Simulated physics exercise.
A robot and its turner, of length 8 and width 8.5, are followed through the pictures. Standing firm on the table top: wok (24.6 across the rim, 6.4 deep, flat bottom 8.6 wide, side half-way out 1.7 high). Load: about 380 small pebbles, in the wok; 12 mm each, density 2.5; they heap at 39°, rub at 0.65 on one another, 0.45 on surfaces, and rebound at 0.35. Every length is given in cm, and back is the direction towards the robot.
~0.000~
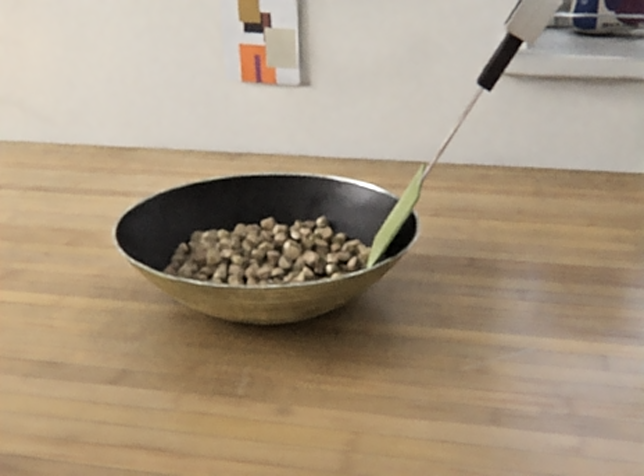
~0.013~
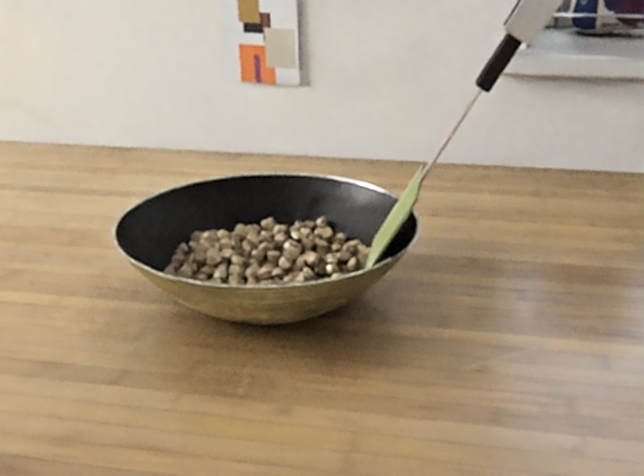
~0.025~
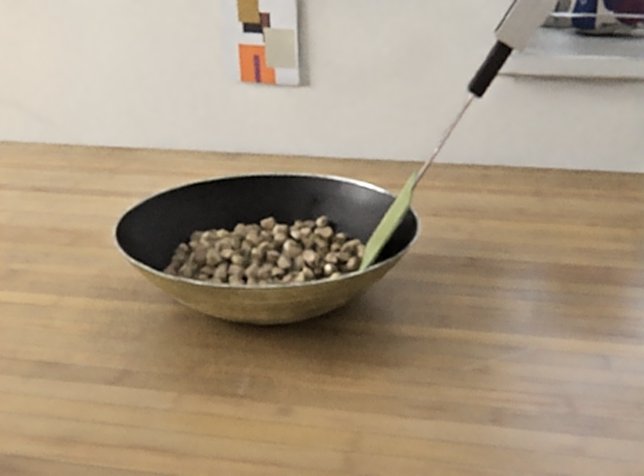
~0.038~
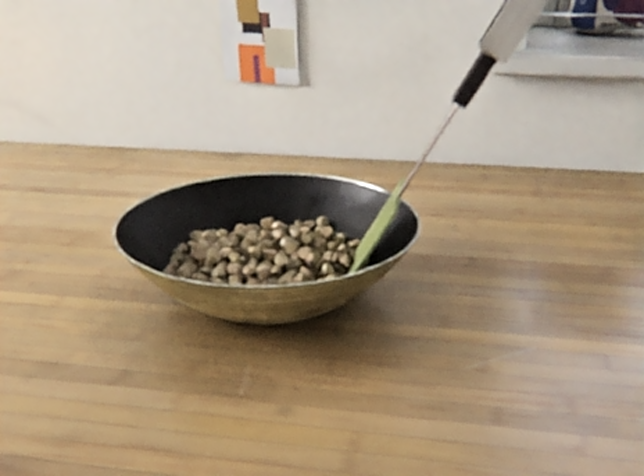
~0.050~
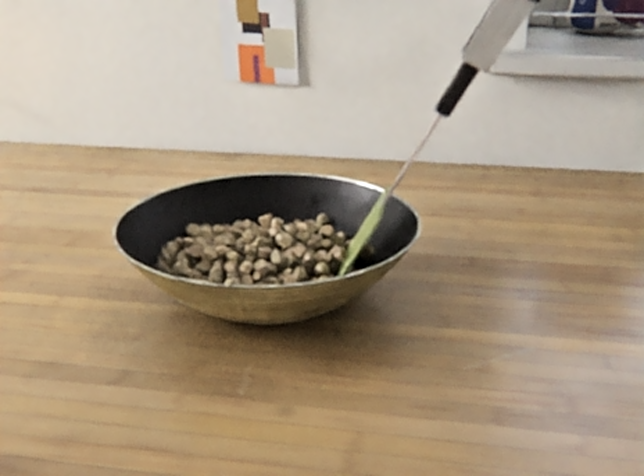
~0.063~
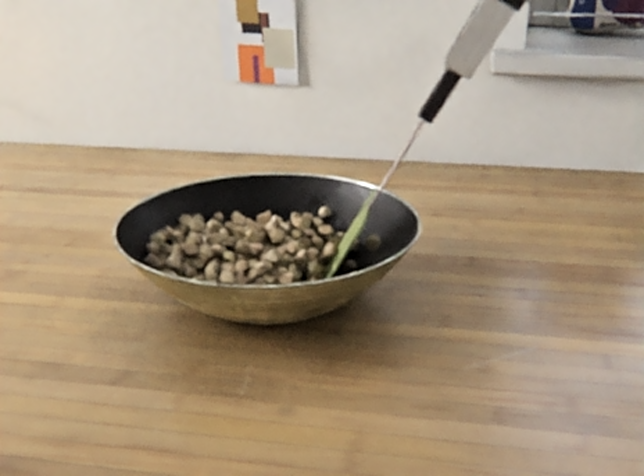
Green turner on a robot arm sliding left through a black wok of small brown pebbles, pushing them leftward into a heap.
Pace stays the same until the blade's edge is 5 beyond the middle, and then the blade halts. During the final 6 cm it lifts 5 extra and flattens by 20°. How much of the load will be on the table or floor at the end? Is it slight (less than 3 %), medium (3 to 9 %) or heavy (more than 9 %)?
Heavy.
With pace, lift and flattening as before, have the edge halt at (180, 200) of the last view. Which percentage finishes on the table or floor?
About 45 per cent.
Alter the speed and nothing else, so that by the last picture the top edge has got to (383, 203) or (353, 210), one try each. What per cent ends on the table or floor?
Roughly 10 per cent, then roughly 25 per cent.
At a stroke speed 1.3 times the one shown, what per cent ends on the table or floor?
Something close to 25 per cent ends up on the table or floor.
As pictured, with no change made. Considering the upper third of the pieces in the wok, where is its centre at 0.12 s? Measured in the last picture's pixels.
I'd say close to (184, 228).
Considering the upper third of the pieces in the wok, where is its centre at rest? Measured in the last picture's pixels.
Somewhere near (183, 231) in the last picture.
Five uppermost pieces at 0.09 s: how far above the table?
I'd say close to 7 cm on average.
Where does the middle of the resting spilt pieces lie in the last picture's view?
It ends up around (45, 264).
After 0.09 s, sloping 60°, highest piece 7 above the table; 380 in the wok.
After 0.12 s, sloping 52°, highest piece 8 above the table; 376 in the wok, 4 on the blade or in flight.
After 0.34 s, sloping 41°, highest piece 15 above the table; 288 in the wok, 39 on the table or floor, 53 on the blade or in flight.
After 1.39 s, sloping 41°, highest piece 7 above the table; 286 in the wok, 94 on the table or floor.
In the end, 286 in the wok, 94 on the table or floor. That is 25 % on the table or floor.
